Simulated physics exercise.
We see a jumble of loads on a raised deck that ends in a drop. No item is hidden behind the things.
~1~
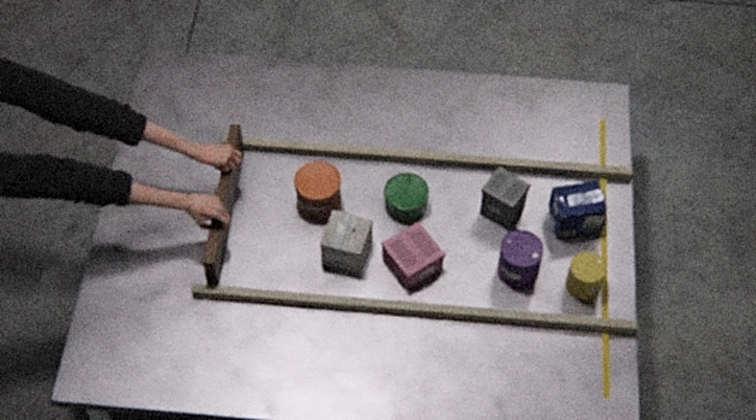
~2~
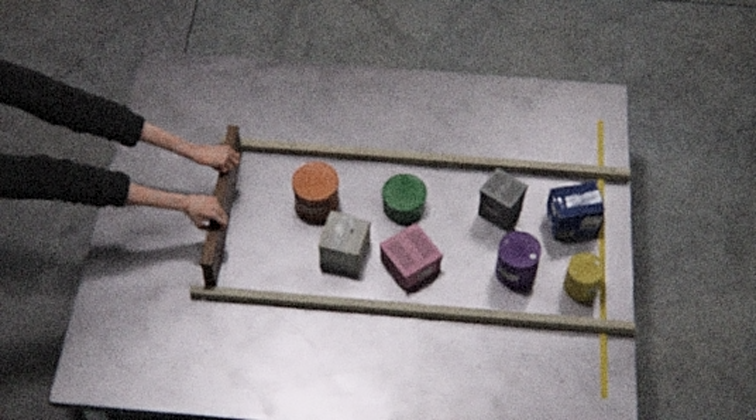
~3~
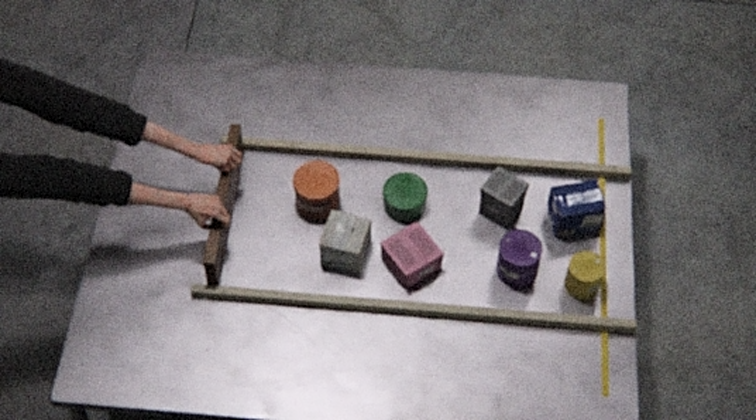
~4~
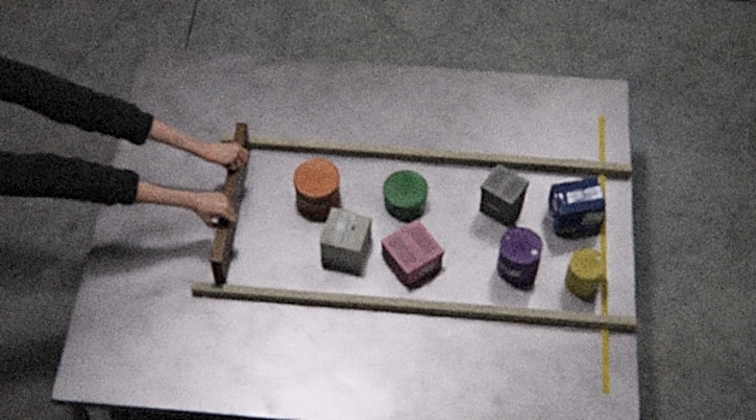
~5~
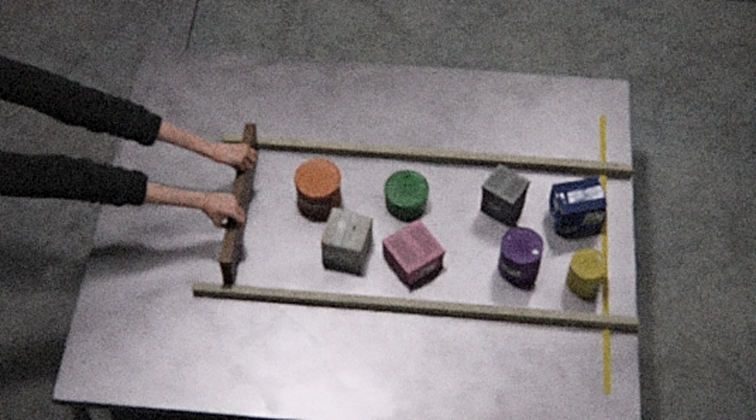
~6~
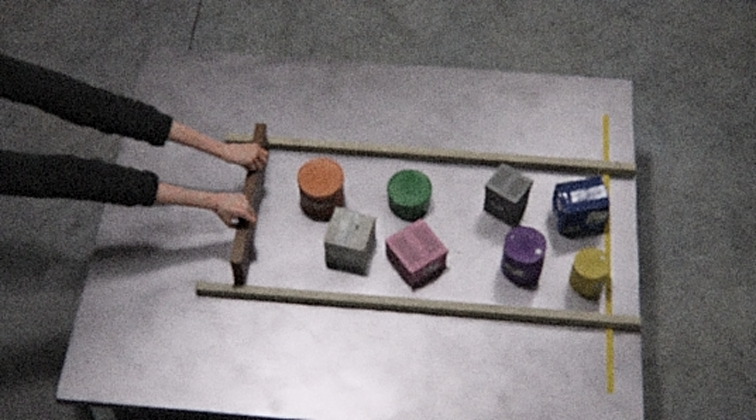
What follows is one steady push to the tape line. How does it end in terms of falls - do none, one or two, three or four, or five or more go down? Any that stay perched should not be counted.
In the end, five or more go down.
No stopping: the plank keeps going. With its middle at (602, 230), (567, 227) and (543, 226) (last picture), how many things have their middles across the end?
By position: 5 / 3 / 3.
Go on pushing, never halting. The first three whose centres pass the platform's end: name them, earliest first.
Listed earliest first: Yellow canister, purple canister, blue parcel.
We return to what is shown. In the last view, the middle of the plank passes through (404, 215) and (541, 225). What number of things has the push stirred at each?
Moved so far: 5, then 8.
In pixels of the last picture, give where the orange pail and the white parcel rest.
Roughly (633, 221), and the other roughly (632, 259).
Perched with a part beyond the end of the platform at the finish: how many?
That would be 3.
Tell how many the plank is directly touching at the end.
At rest, 3 are in contact.
Early on, none off yet; yellow canister at rest near (589, 272); blue parcel at rest near (580, 205); purple canister at rest near (524, 255).
A while later, none off yet; yellow canister travelled a little near (597, 274); blue parcel travelled a little near (603, 208); purple canister travelled about its own width near (559, 259).
Further along, one off so far; yellow canister in the air near (672, 345); blue parcel travelled about its own width near (639, 217); purple canister travelled well along near (652, 265).
Finally, the number that fall off is five or more; lost, pink tote, grey tote, purple canister, blue parcel and yellow canister.
